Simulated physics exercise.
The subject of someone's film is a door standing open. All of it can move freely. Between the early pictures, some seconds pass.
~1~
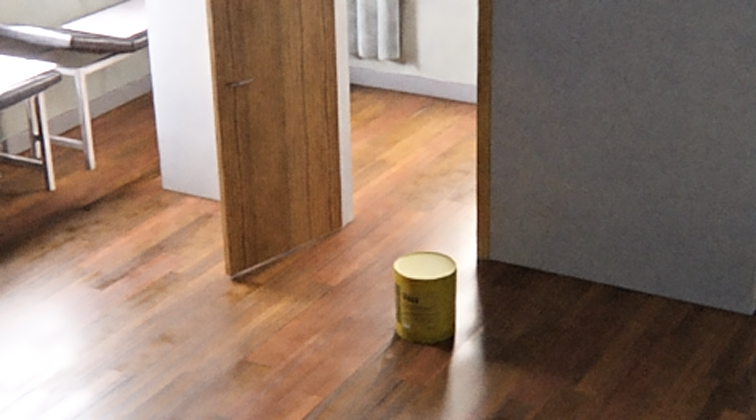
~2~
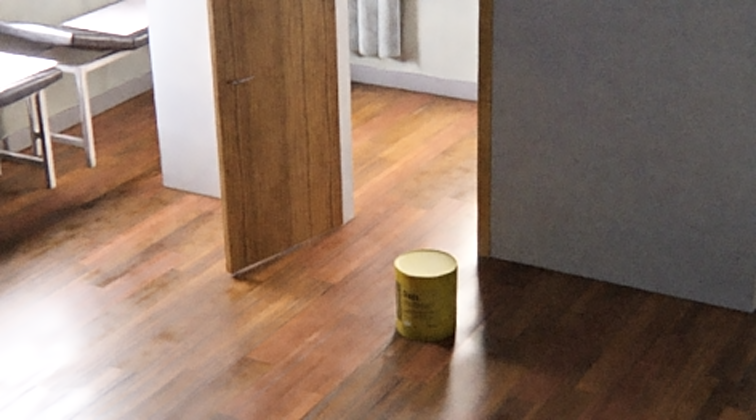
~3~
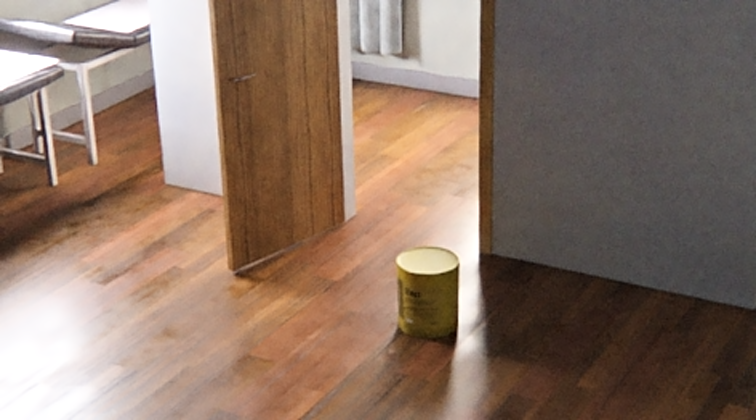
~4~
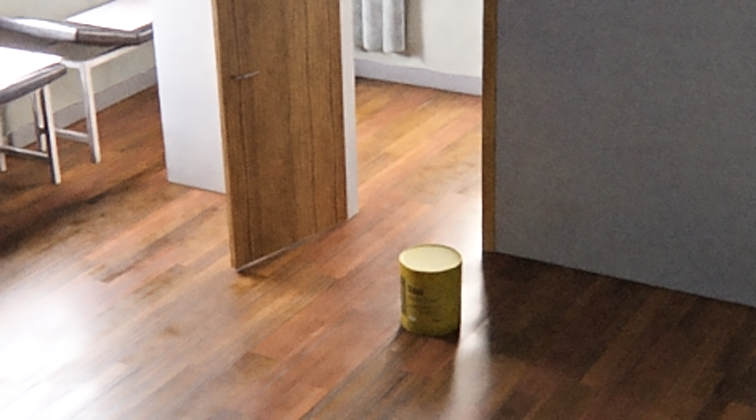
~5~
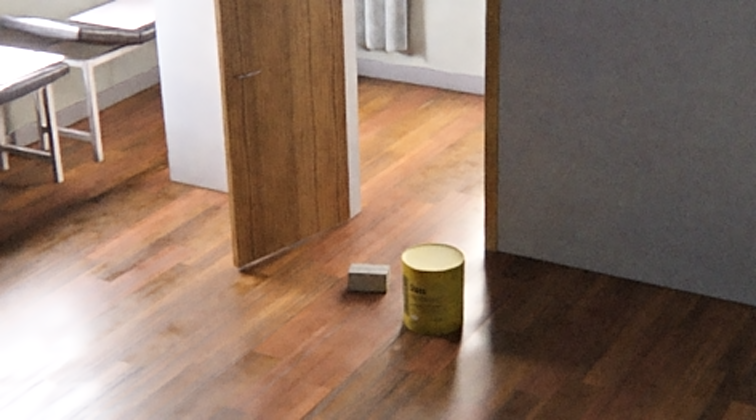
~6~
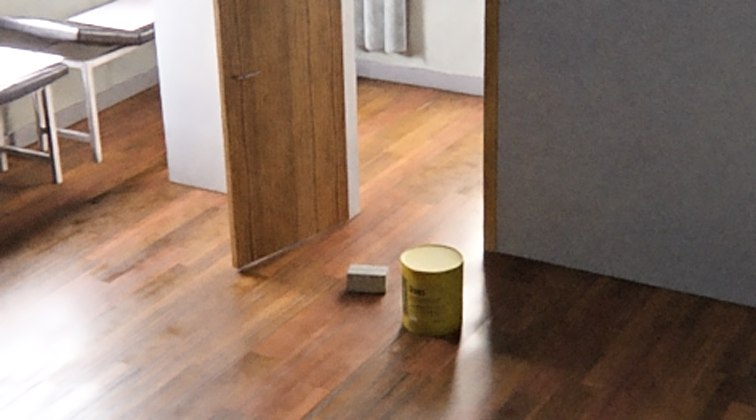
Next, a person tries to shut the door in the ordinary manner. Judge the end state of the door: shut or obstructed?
The push succeeds.
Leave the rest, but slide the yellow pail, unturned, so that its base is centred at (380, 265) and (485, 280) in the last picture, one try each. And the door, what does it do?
In order, the door is hindered, then swings completely to.
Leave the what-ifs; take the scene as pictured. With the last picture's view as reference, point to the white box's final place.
End point in the final view: About (443, 277).
Then, 0.70 s on from there, door 75° open.
Then, 1.00 s on from there, door 52° open; white box shifted about its own width near (394, 278).
Then, 1.20 s on from there, door 37° open; white box shifted about its own width near (430, 277).
Then, 1.40 s on from there, door 20° open; white box shifted well along near (443, 277).
In the end, door 0° open; moved from the start, white box; yellow pail unmoved. At the end, from the last picture's camera, white box near (443, 277).
